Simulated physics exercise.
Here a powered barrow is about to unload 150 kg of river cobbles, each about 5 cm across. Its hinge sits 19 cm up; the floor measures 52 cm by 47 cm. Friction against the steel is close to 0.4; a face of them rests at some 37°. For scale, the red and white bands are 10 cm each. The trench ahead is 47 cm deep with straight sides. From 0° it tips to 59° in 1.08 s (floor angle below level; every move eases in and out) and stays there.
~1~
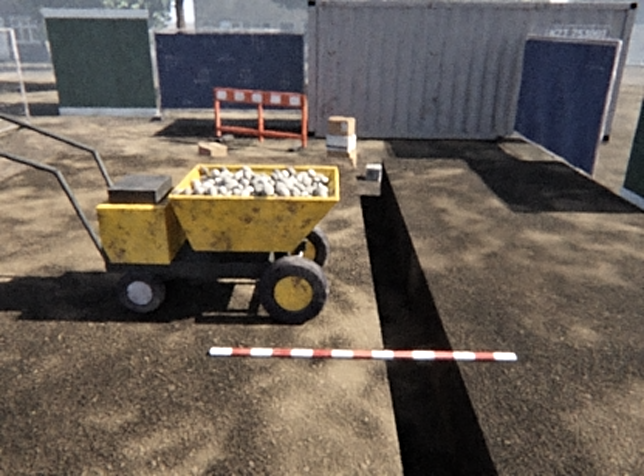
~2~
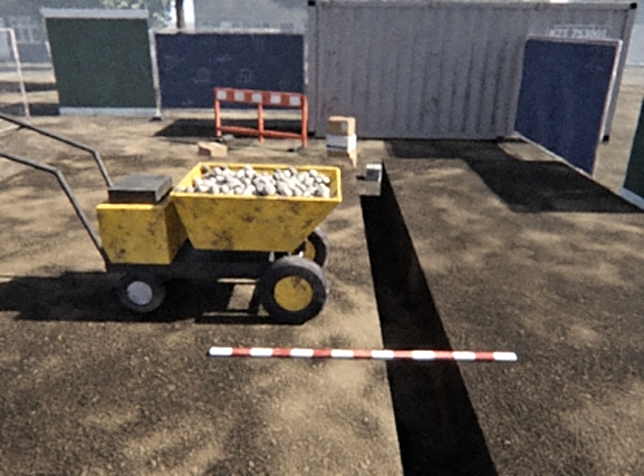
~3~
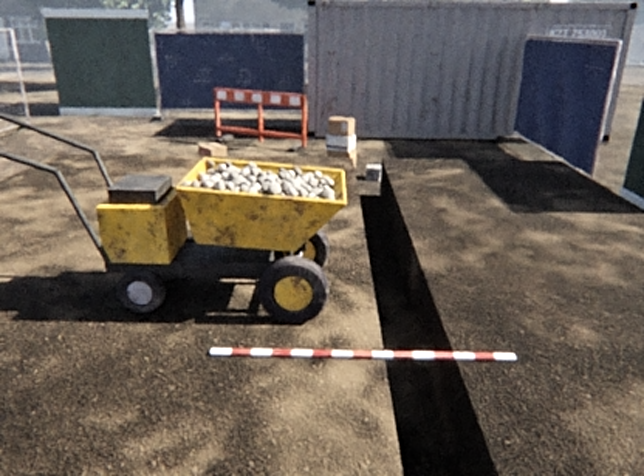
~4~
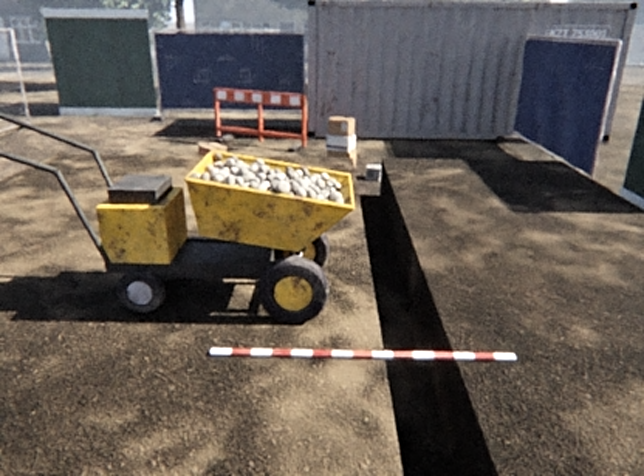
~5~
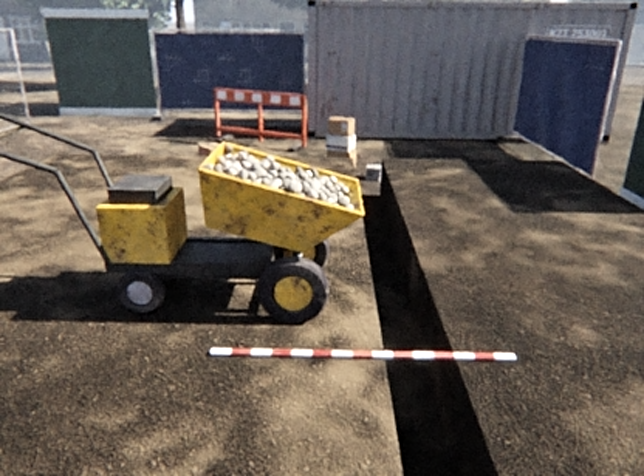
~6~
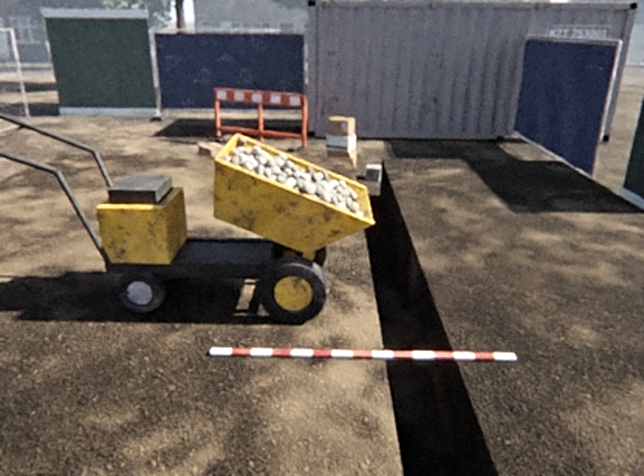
Yellow powered barrow standing beside a narrow trench, its stone-filled tray gradually tilting down to the right while the wheels stay still.
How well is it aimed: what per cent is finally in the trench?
About 54 per cent.
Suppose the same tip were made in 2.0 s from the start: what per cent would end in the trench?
It would be near 60 per cent.
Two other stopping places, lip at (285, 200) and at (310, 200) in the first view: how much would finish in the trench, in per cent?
First some 60, then 70 per cent.
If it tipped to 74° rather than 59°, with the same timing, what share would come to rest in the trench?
Then about 80 per cent.
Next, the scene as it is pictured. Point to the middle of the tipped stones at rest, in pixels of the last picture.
Around (412, 354).
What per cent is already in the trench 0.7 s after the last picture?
About 15 per cent by then.
Then, 0.4 s after the last picture the floor is at 50°, 100 % in the tray; the foremost stones are at (385, 239).
Then, 0.7 s after the last picture the floor is at 59°, 83 % in the tray, 14 % in the trench, 2 % past the trench; the foremost stones are at (451, 294).
Then, 1.1 s after the last picture the floor is at 59°, 59 % in the tray, 26 % in the trench, 15 % past the trench; the foremost stones are at (526, 306).
Then, 3.0 s after the last picture the floor is at 59°, 30 % in the tray, 54 % in the trench, 16 % past the trench; the foremost stones are at (590, 299).
